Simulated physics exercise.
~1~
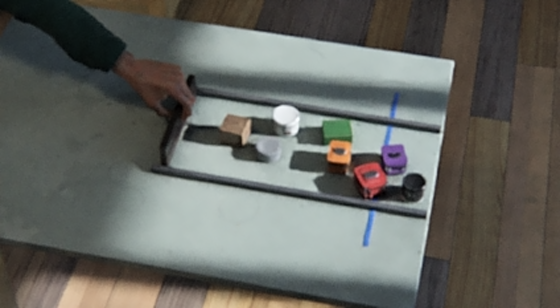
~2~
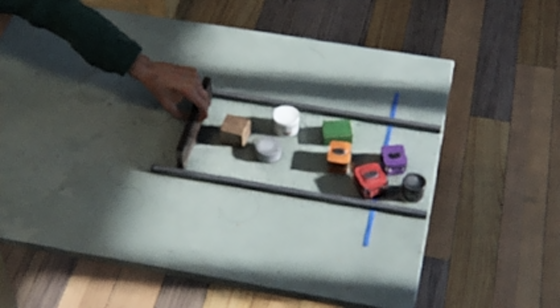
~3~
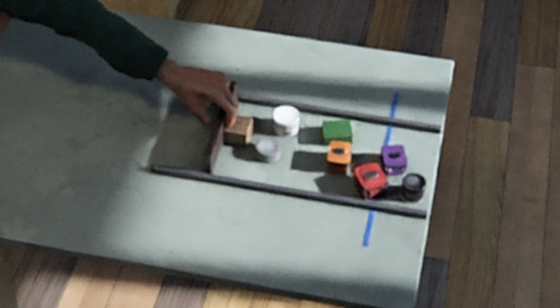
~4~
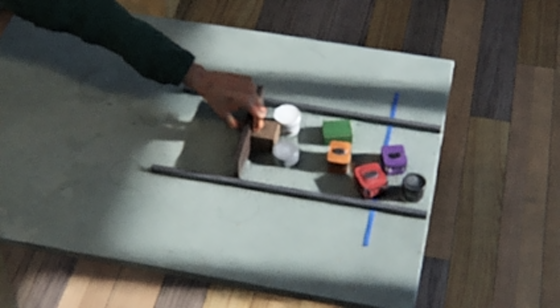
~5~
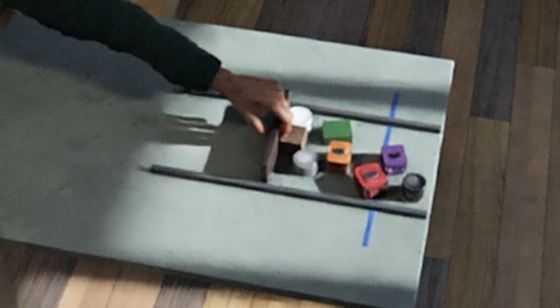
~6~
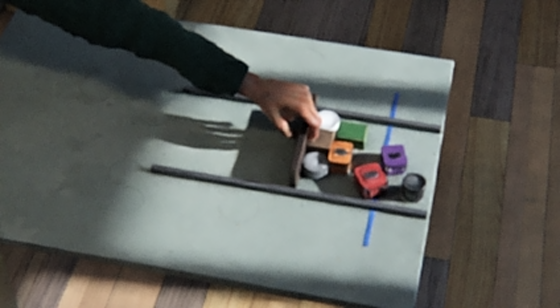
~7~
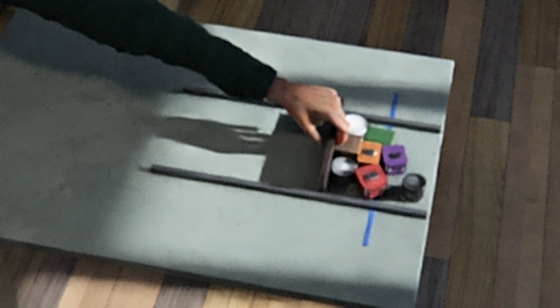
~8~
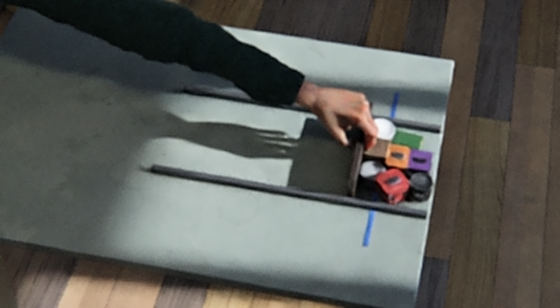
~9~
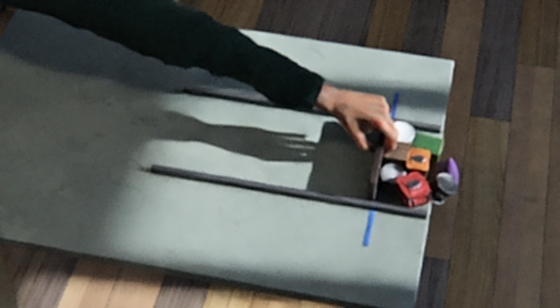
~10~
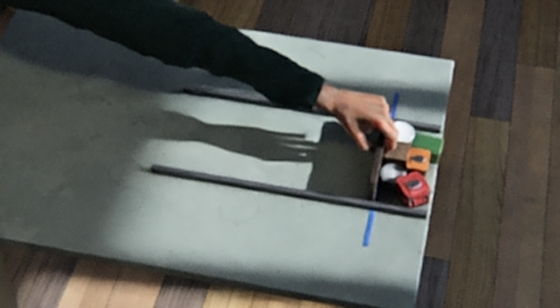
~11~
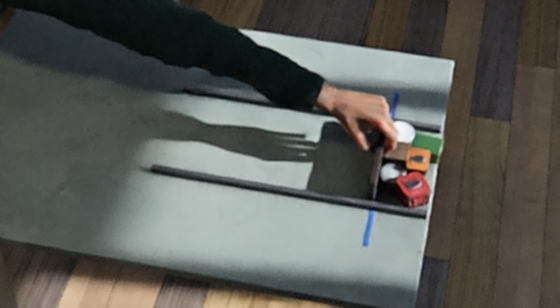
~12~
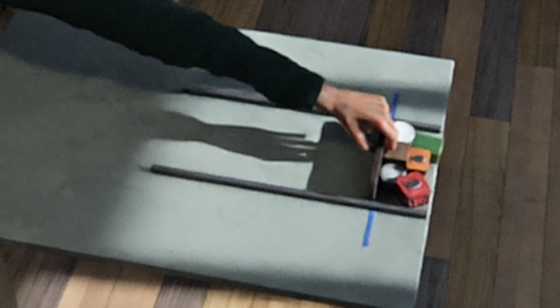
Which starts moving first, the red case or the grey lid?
The grey lid starts moving first. The red case stays still until the pushed cluster reaches it later.
